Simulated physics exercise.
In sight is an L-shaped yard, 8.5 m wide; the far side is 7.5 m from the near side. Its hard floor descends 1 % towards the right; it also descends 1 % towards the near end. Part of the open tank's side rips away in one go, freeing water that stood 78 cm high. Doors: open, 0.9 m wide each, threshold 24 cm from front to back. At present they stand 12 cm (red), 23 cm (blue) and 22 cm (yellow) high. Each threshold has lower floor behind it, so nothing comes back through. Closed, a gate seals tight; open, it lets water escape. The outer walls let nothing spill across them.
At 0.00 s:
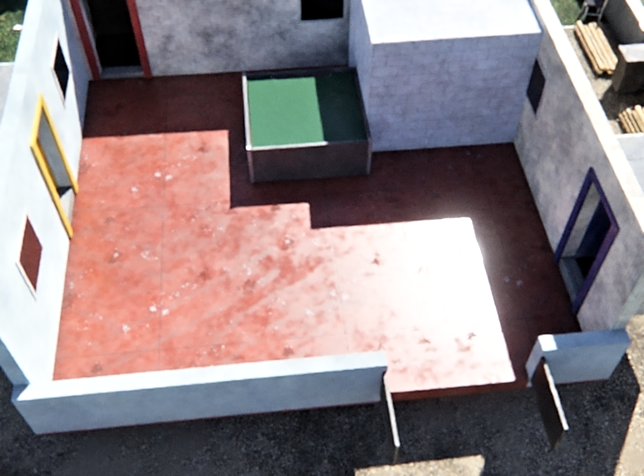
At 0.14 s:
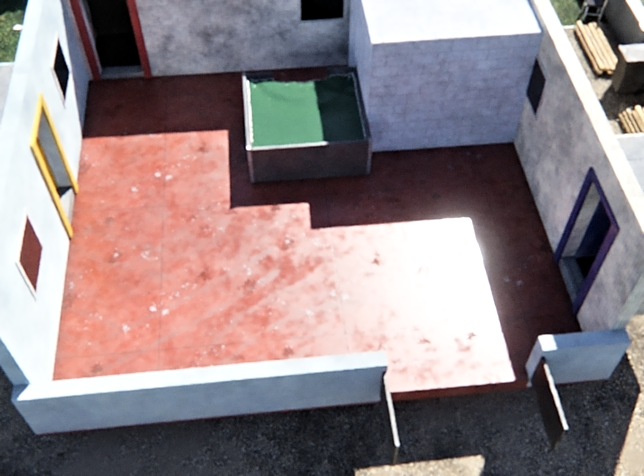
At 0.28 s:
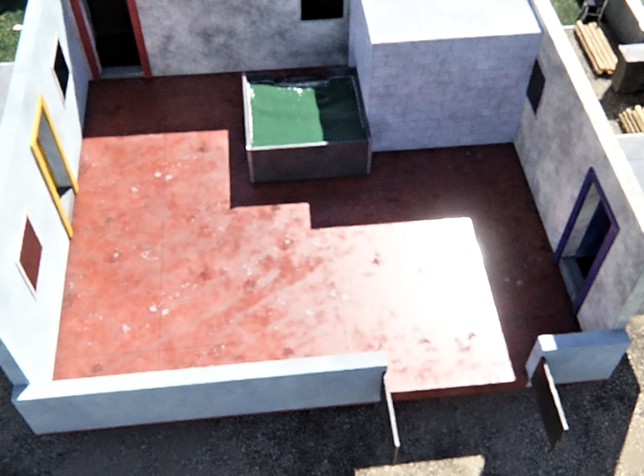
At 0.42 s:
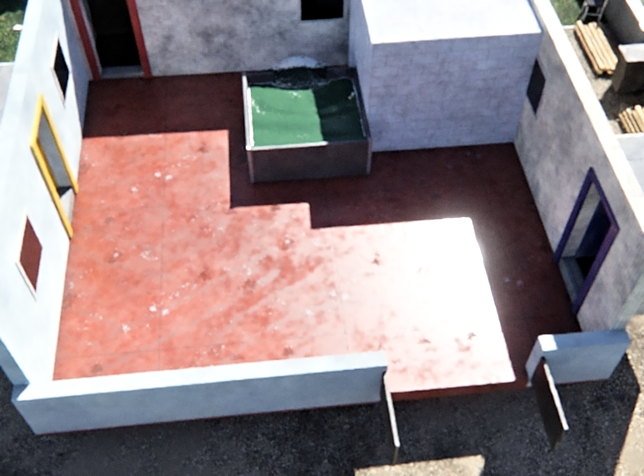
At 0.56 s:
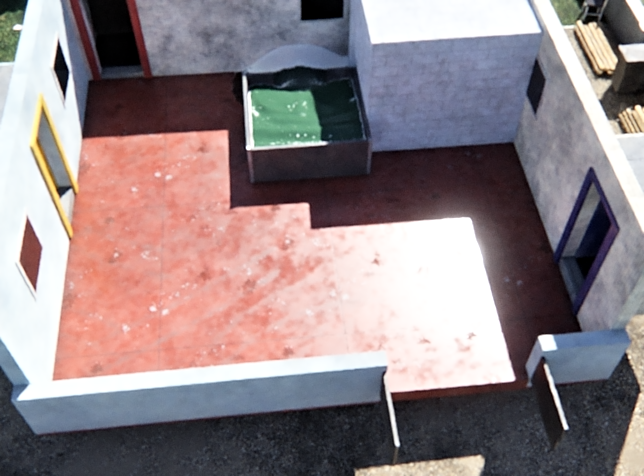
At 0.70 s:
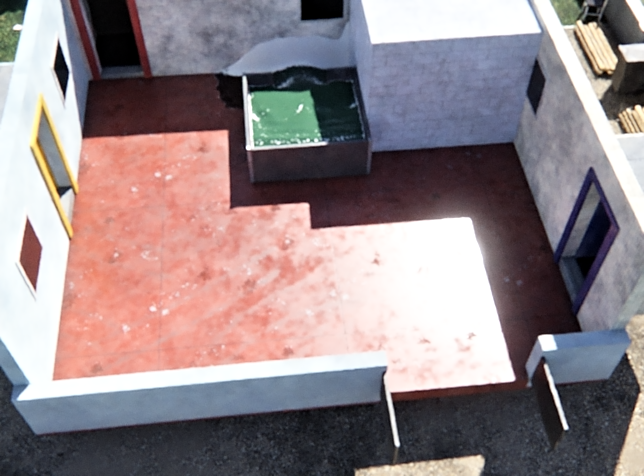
Green water in an open, grey-walled tank ripples, drops along its far edge, then slops out behind and spreads a short way along the foot of the back wall, leaving a small dark wet patch by the tank's left corner. The tank stands at the back of a red-floored yard, seen from high above, with pale walls, a yellow-framed opening at left and a purple-framed one at right. Sunlight glares on the floor, and the camera stays still.
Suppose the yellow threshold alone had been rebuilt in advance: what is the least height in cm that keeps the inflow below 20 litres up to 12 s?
About 6 cm.
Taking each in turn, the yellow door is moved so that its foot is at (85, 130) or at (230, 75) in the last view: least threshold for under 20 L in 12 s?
About 22 cm for the first and 20 cm for the second.
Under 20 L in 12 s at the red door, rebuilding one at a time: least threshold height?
The red door needs around 16 cm.
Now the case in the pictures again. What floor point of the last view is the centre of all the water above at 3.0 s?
My guess is close to (261, 121).
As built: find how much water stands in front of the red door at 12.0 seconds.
8.0 cm.
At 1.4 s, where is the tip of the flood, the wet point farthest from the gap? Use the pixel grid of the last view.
Roughly at (132, 81) in the last view.
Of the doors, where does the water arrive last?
Blue.
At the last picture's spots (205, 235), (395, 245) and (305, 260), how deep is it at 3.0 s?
In that order: 0, 0 and 0 cm.
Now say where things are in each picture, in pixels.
The first picture shows still water, 78 cm deep, in the open tank at (305, 109); the yellow door at (57, 175) is dry.
In the second picture, the gap is on the far side, the front 0.3 m out at a hidden place; the back of the open tank holds 78 cm.
In the third picture, the gap is on the far side, the front 0.8 m out at a hidden place; the back of the open tank holds 78 cm.
In the fourth picture, the gap is on the far side, the front 1.1 m out at (332, 67); the back of the open tank holds 78 cm.
In the fifth picture, water pours out on the far side and has run 1.3 m, to (241, 72); about 12 cm deep outside, 72 cm at the back.
In the sixth picture, water pours out on the far side and has run 1.6 m, to (221, 74); about 14 cm deep outside, 65 cm at the back; 4.1 m in a straight line remain to the yellow door at (57, 175).
After 1.4 s water covers 10 % of the floor, deepest (70 cm) near (349, 96); it has not reached the yellow door.
After 3.0 s water covers 25 % of the floor, deepest (38 cm) near (297, 100); 6 cm at the yellow door, 0 litres in over its 22 cm threshold.
After 12.0 s water covers 85 % of the floor, deepest (15 cm) near (332, 97); 5 cm at the yellow door, 0 litres in over its 22 cm threshold.
At the yellow door as built, the water arrived by 2.8 s and peaked near 14 cm at 3.4 s.
Run again over the same 12 s with other heights there, 32 litres in over 5 cm, 13 litres over 7 cm. The limit of 20 litres is kept from about 6 cm up.
